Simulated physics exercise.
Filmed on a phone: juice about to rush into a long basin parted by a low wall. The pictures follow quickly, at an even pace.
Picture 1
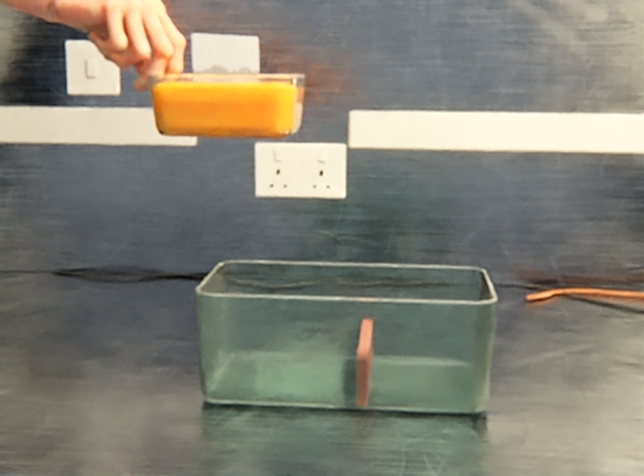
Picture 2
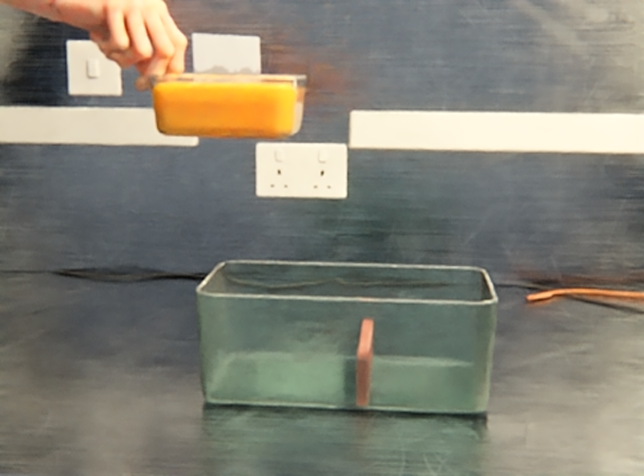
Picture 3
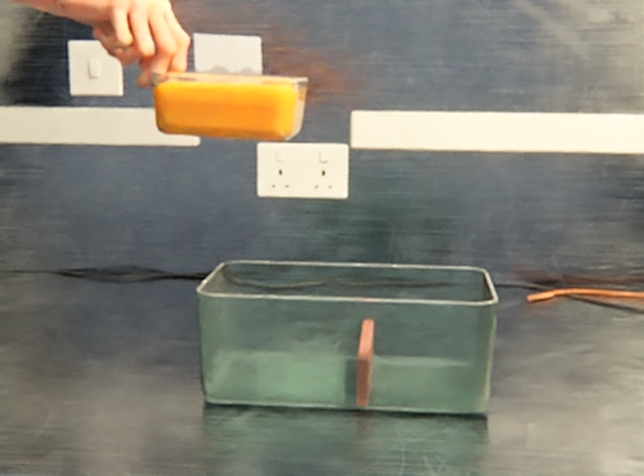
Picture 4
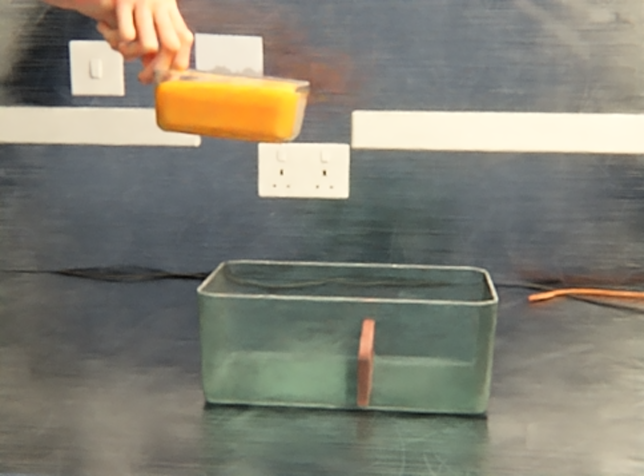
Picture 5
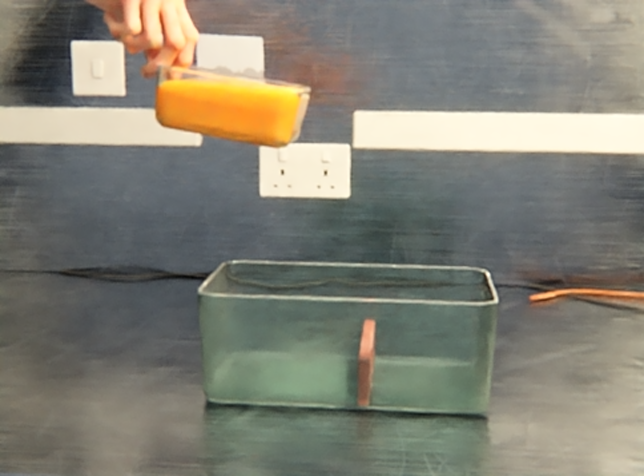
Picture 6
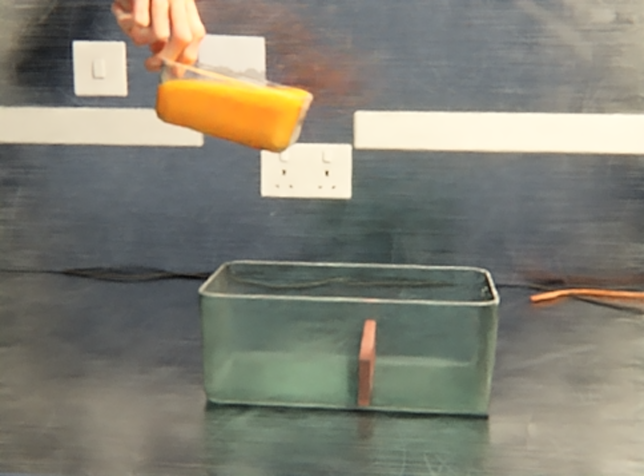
A hand slowly tilts a clear container of orange liquid rightward above a long glass basin.
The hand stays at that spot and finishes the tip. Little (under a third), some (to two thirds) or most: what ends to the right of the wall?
In the end between a third and two thirds is right of the wall.
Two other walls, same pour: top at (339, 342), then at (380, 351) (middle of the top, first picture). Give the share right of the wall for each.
About 70 and 40 per cent.
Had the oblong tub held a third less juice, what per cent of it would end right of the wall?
Roughly 30 in a hundred.
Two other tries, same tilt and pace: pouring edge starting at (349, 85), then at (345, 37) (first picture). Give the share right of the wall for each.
The first gives 75 %, the second 75 %.
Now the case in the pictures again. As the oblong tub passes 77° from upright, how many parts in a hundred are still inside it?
Some 25 per cent.
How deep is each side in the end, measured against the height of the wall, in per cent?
Left: 20 %. Right: 40 %.
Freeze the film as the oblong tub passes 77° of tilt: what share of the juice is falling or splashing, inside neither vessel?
Roughly 55 in a hundred.
A moment on, the oblong tub is tipped on its side and 24 per cent is still to pour, 3 is left of the wall and 15 right of it.
Next, the oblong tub is tipped right over and 3 per cent is still to pour, 31 is left of the wall and 56 right of it.
Then the oblong tub is tipped right over and 0 per cent is still to pour, 39 is left of the wall and 55 right of it.
Later the oblong tub is tipped right over and 0 per cent is still to pour, 39 is left of the wall and 55 right of it.
Finally, 39 per cent lies left of the wall, 55 right of it and 6 outside.
